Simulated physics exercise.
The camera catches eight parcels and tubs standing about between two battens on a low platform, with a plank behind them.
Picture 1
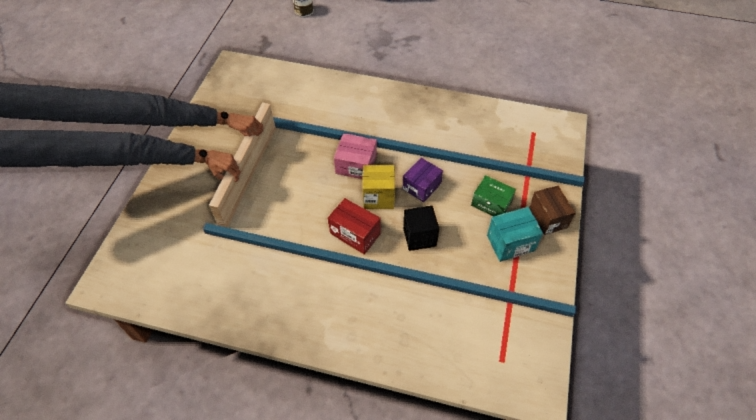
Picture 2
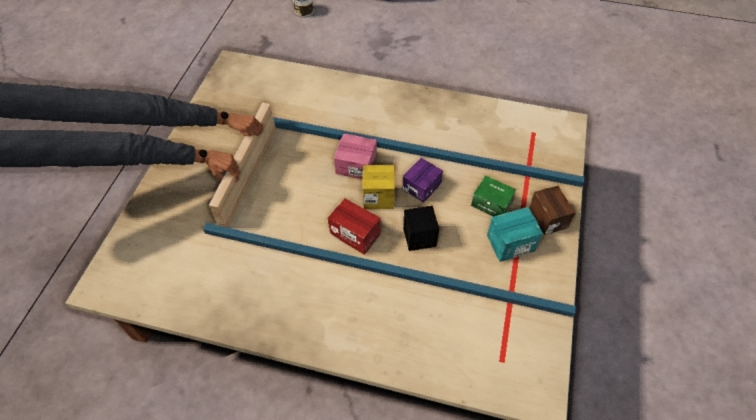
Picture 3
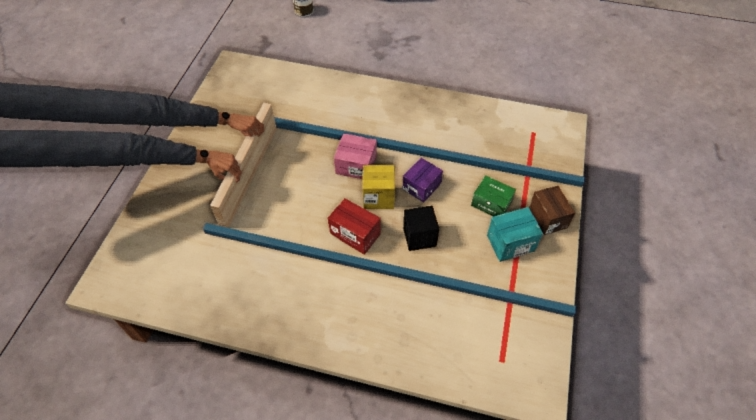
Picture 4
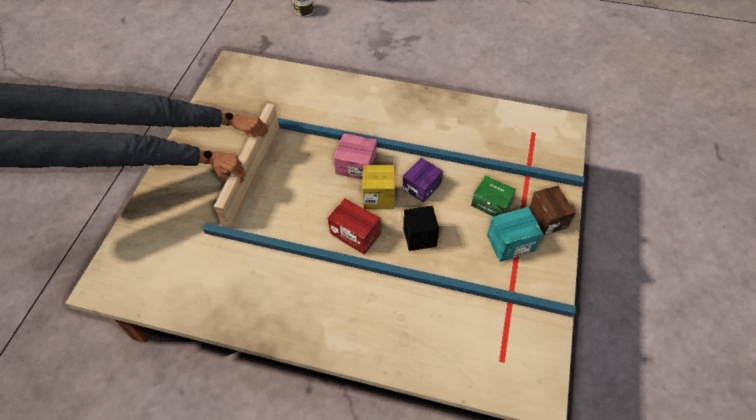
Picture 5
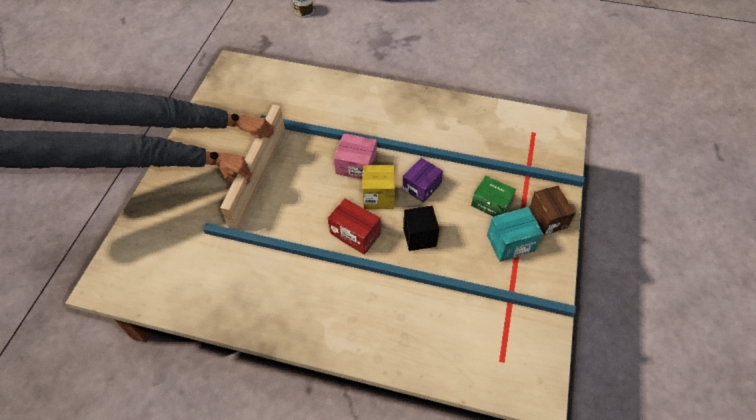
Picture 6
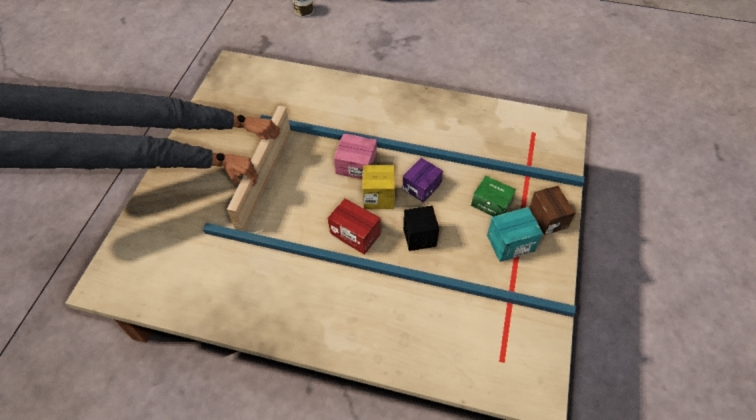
In this clip, two hands hold a wooden plank behind eight coloured parcels lying between two blue battens on a low platform marked with red tape, then push it slightly to the right while the parcels stay still.
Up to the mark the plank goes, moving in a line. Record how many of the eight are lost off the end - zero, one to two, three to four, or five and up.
Lost off the end: Three to four.
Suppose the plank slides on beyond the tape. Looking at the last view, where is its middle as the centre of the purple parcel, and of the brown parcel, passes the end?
Near (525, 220) and (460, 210).
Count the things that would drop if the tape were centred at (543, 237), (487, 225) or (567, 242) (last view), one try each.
Going through them in order, you'd see 5, 1 and 8.
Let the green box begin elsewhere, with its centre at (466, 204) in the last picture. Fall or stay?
Observed: The green box does not remain.
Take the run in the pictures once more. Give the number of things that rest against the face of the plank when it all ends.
The answer is 3.
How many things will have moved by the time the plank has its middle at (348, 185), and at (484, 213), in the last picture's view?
One spot: 2. Other spot: 8.
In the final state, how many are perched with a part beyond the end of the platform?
That would be 1.
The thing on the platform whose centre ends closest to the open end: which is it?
It would be the purple parcel.
Soon after, none off yet; brown parcel at rest near (551, 210); turquoise parcel at rest near (514, 235); green box at rest near (493, 198).
In the end, the number that fall off is three or four; gone, black crate, green box, turquoise parcel and brown parcel.
